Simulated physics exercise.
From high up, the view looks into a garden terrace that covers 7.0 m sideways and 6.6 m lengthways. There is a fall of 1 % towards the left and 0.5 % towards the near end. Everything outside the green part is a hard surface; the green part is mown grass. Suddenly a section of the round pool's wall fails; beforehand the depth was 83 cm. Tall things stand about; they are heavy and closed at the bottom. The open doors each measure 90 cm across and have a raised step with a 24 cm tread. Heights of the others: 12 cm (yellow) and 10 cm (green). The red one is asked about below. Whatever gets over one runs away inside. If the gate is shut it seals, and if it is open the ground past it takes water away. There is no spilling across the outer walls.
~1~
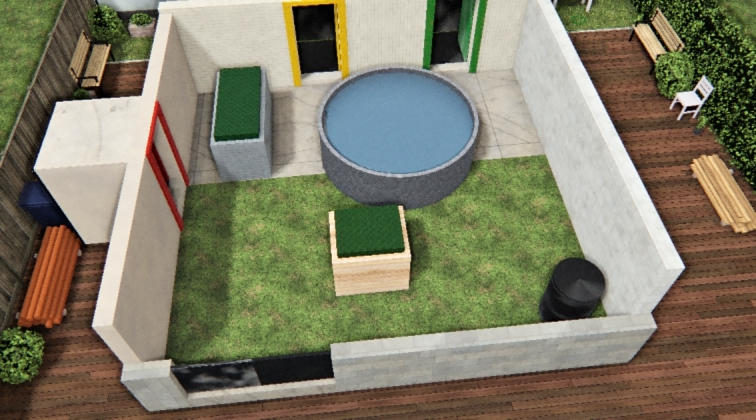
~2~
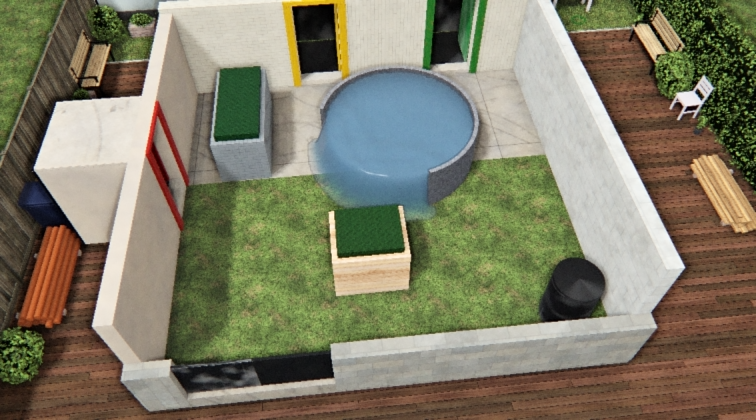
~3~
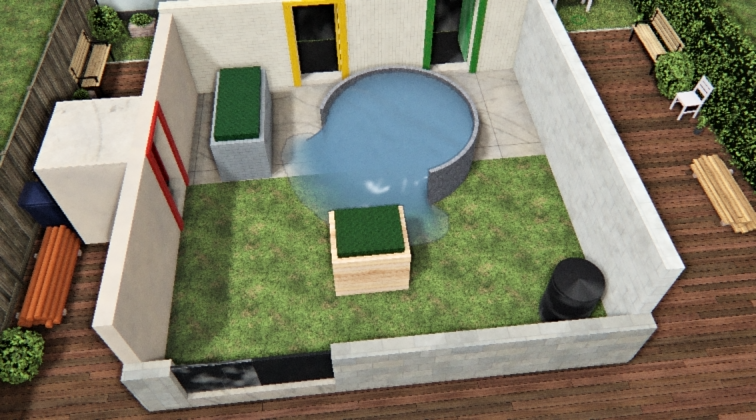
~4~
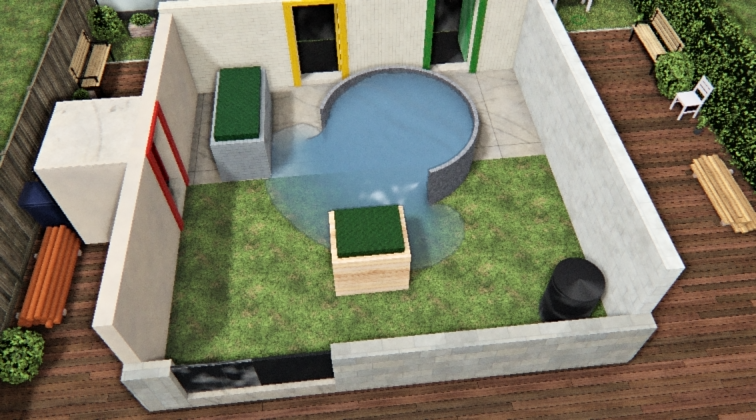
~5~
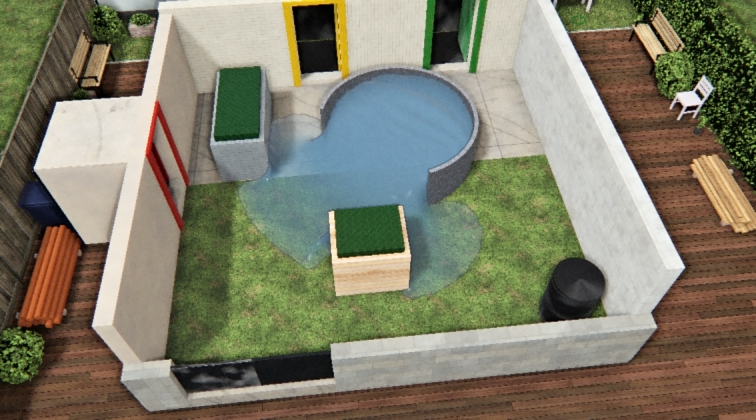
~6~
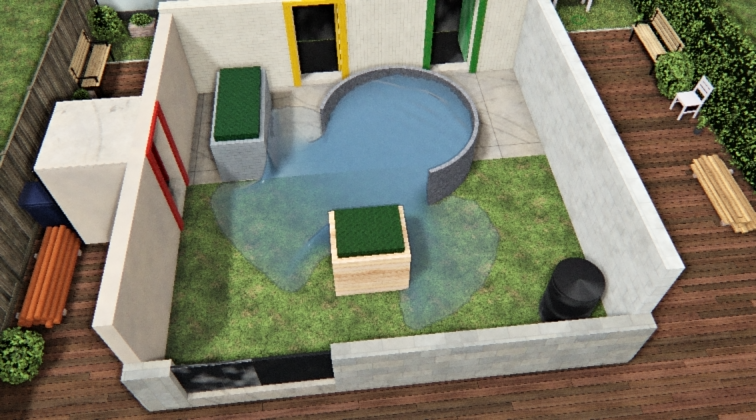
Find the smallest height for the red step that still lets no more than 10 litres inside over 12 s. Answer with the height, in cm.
The red step could go as low as about 34 cm.
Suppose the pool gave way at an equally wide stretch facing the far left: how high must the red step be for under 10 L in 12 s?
In that case you'd want it roughly 15 cm high.
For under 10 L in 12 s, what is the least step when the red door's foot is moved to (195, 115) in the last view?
Around 25 cm would do it.
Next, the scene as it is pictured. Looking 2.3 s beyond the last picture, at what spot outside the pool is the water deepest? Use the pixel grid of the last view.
Around (164, 374).
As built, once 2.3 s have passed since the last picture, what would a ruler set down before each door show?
Depths, in cm - yellow: 12, green: 2, red: 35.
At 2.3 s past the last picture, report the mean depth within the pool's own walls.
Roughly 19 cm.
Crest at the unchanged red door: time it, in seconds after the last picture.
I'd guess close to 1.8 seconds.
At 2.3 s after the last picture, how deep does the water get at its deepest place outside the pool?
Up to some 52 centimetres, I'd say.
Then, 0.7 s after the last picture water covers 50 % of the floor, deepest (51 cm) near (374, 237); 12 cm at the red door, 0 litres in over its 26 cm step.
Then, 2.3 s after the last picture water covers 80 % of the floor, deepest (52 cm) near (164, 374); 35 cm at the red door, 31 litres in over its 26 cm step.
Then, 11.3 s after the last picture water covers 100 % of the floor, deepest (18 cm) near (273, 137); 14 cm at the red door, 47 litres in over its 26 cm step.
At the red door as built, the water peaked near 37 cm, 1.9 s after the last picture.
With a step of 28.5 cm, 31 litres would have come in within the 12 s; with 38.5 cm, 2 litres. So under 10 litres takes about 34 cm.
